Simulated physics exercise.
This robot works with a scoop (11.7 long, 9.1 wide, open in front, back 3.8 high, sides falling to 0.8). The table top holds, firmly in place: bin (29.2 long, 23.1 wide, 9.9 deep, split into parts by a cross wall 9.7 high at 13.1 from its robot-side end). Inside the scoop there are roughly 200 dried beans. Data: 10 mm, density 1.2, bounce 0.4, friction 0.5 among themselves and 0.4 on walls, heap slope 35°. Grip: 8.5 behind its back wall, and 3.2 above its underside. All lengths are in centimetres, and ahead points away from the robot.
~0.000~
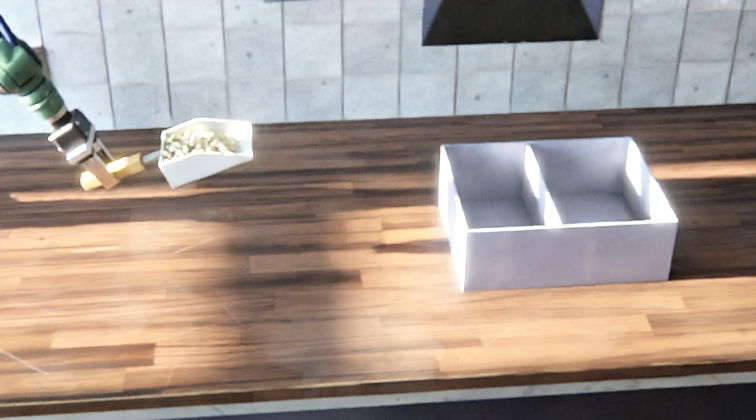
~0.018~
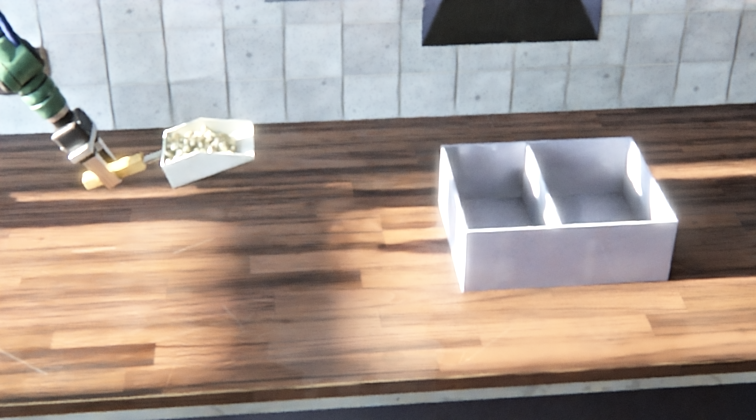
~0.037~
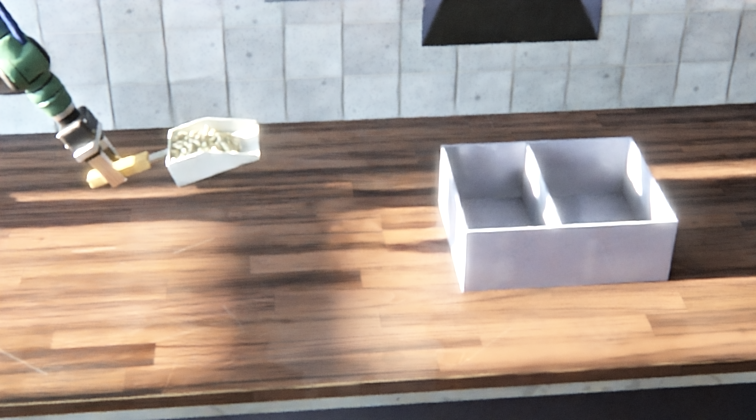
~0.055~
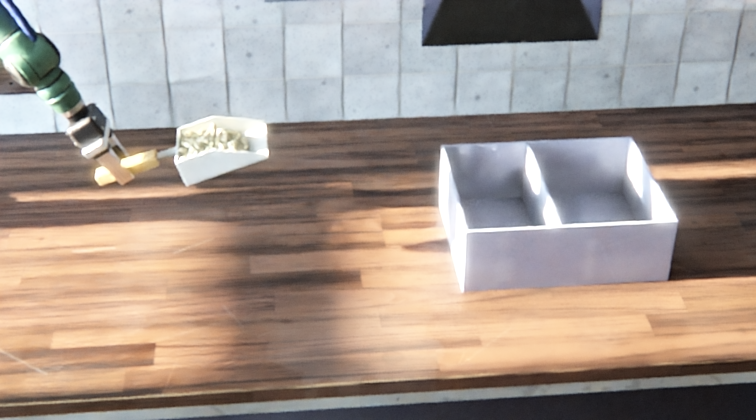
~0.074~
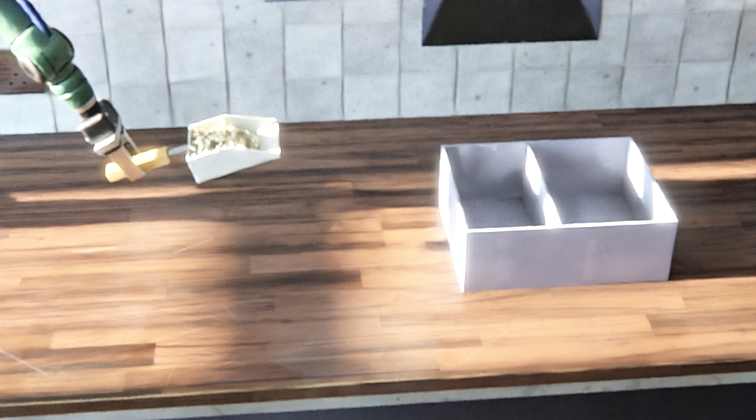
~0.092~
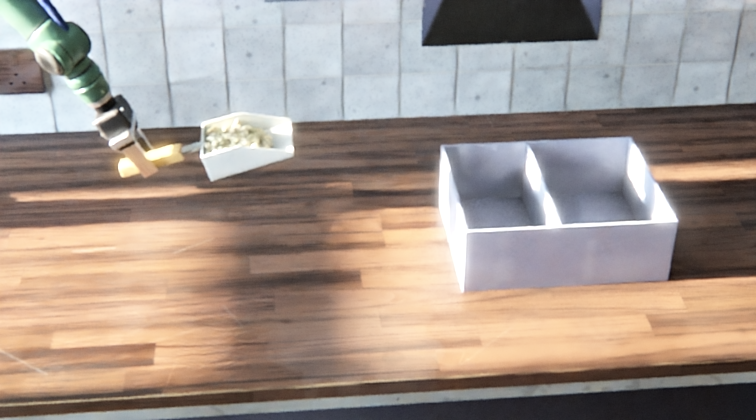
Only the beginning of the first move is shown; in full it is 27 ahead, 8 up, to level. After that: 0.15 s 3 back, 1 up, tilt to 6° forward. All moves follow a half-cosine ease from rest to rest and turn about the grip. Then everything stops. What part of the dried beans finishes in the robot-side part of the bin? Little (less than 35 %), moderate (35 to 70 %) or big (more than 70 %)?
A big share, more than 70 %, ends in the robot-side part of the bin.
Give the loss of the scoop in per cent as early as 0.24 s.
0 %.
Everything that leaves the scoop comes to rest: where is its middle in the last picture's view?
Roughly at (516, 234) in the last picture.
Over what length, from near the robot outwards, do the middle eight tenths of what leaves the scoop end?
Some 14 cm long.
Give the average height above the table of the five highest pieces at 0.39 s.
Those pieces are roughly 22 cm high.
After 0.24 s, tilted 2° backward, highest piece 23 above the table; 203 on the scoop.
After 0.39 s, tilted 3° forward, highest piece 22 above the table; 58 on the scoop, 145 in flight or on a rim.
After 0.66 s, tilted 6° forward, highest piece 11 above the table; 165 in the robot-side part, 22 on the table or floor, 12 in the far-side part, 4 in flight or on a rim.
After 1.71 s, tilted 6° forward, highest piece 11 above the table; 164 in the robot-side part, 27 on the table or floor, 12 in the far-side part.
In the end, 164 in the robot-side part, 27 on the table or floor, 12 in the far-side part. That is 81 % in the robot-side part of the bin.
